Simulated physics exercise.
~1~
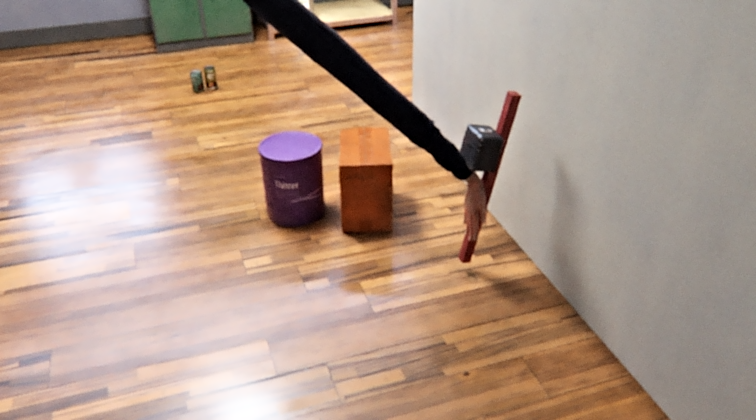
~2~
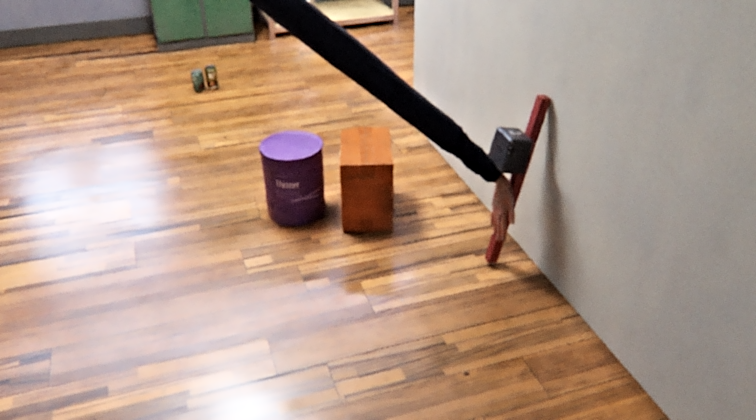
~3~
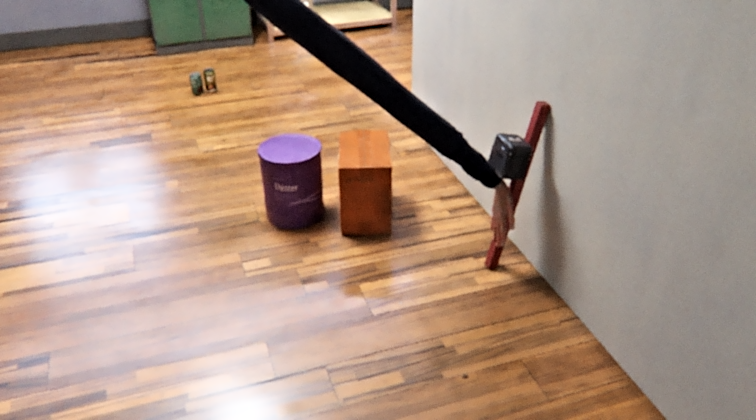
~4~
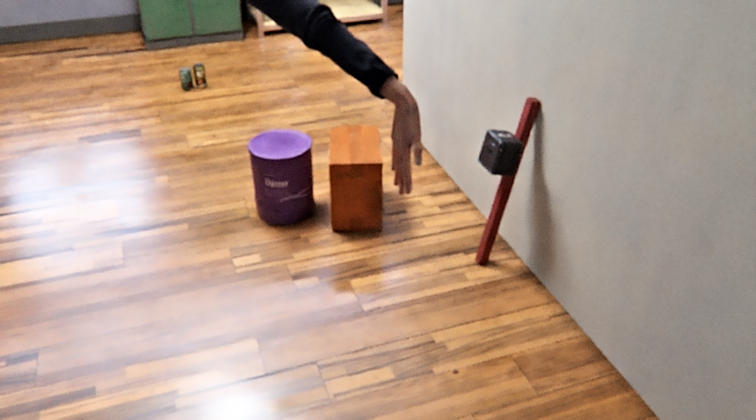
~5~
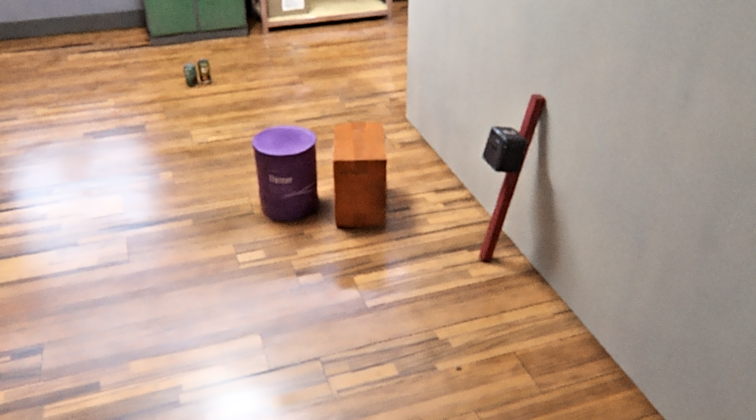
At the start, an arm in a dark sleeve reaches in from the top left and holds a red pole with a dark block attached near a pale wall, on a shiny wooden floor. A purple pail and an orange box stand to the left. The hand moves the pole a little to the right, leaning it against the wall, and holds it there briefly. Then the hand lets go and draws back to the left, leaving the view. The pole stays leaning on its own, while the pail and box remain in place.
